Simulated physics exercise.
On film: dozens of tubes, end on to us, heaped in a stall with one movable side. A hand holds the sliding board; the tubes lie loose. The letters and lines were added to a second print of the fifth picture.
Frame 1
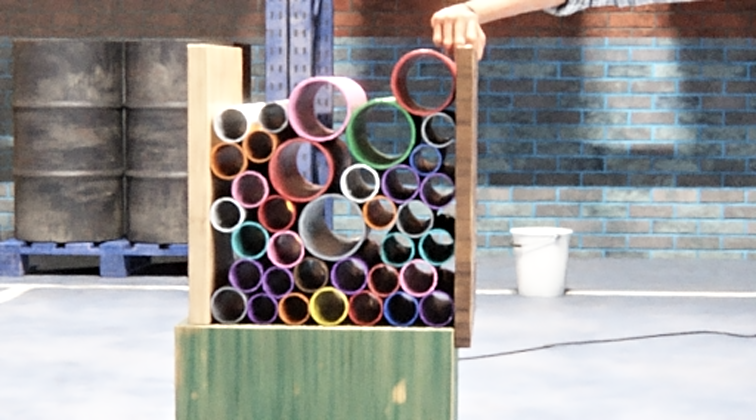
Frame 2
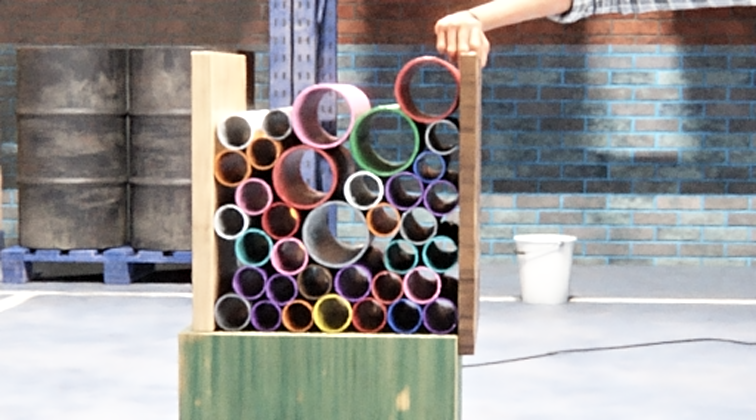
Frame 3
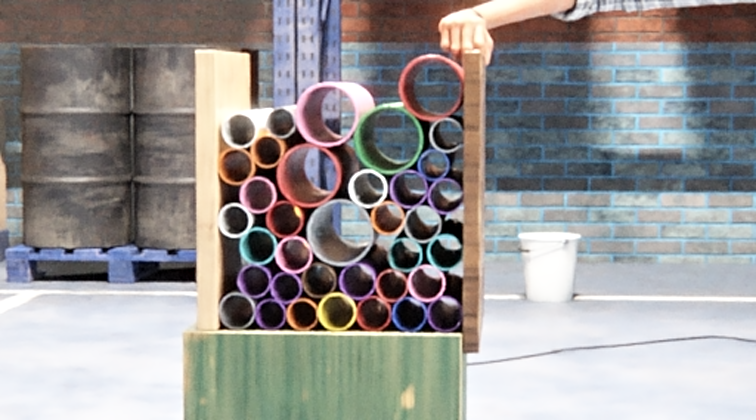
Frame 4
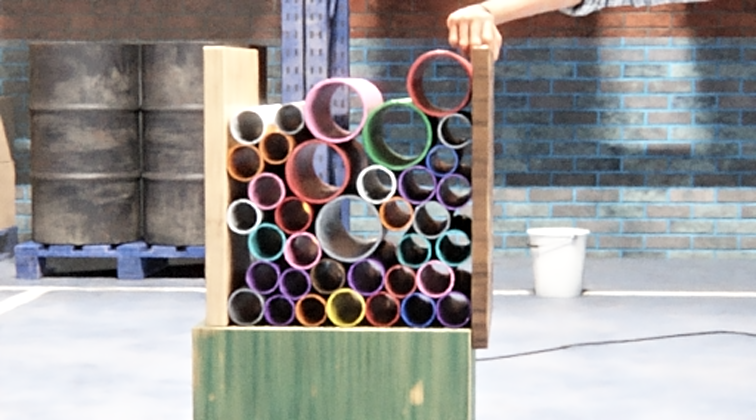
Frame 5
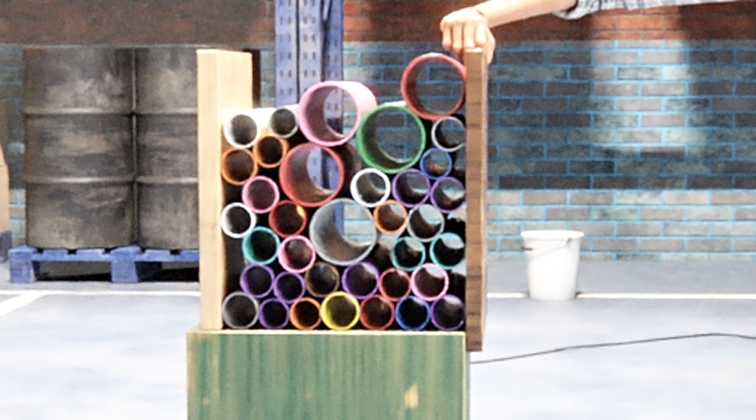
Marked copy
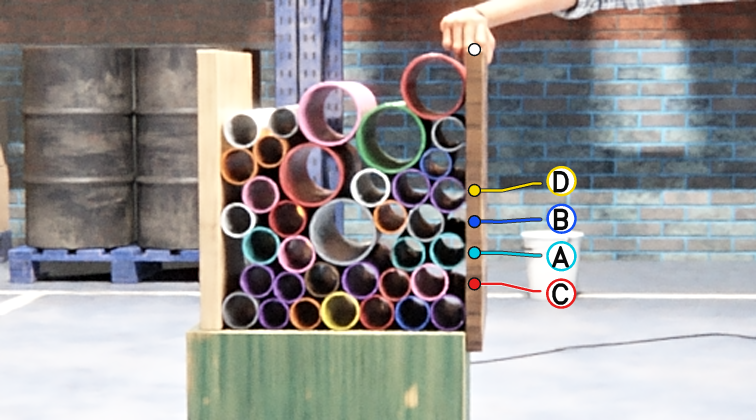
In a warehouse-like space with a brick wall and dark barrels, a hand rests on top of the right-hand board beside a stack of colourful tubes; the view shifts slightly while the hand, board and tubes stay still.
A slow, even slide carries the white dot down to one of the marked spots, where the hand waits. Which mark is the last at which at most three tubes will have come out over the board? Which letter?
The last mark within the limit is B.
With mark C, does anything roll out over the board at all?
At C: Yes.
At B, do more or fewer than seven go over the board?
It loses fewer than seven.
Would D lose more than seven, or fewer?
Fewer than seven.
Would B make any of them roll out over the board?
Yes.
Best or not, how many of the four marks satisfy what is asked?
Two of them.
On the marked copy, A at (474, 253); B at (474, 221); C at (474, 284); D at (474, 190); the white dot at (474, 50).
With B. Early on, top of the board (466, 124).
Further on, top of the board (466, 208).
At the end, top of the board (466, 221), two out over the board.
As for the rest, A four out over the board; C more than three out over the board; D two out over the board.
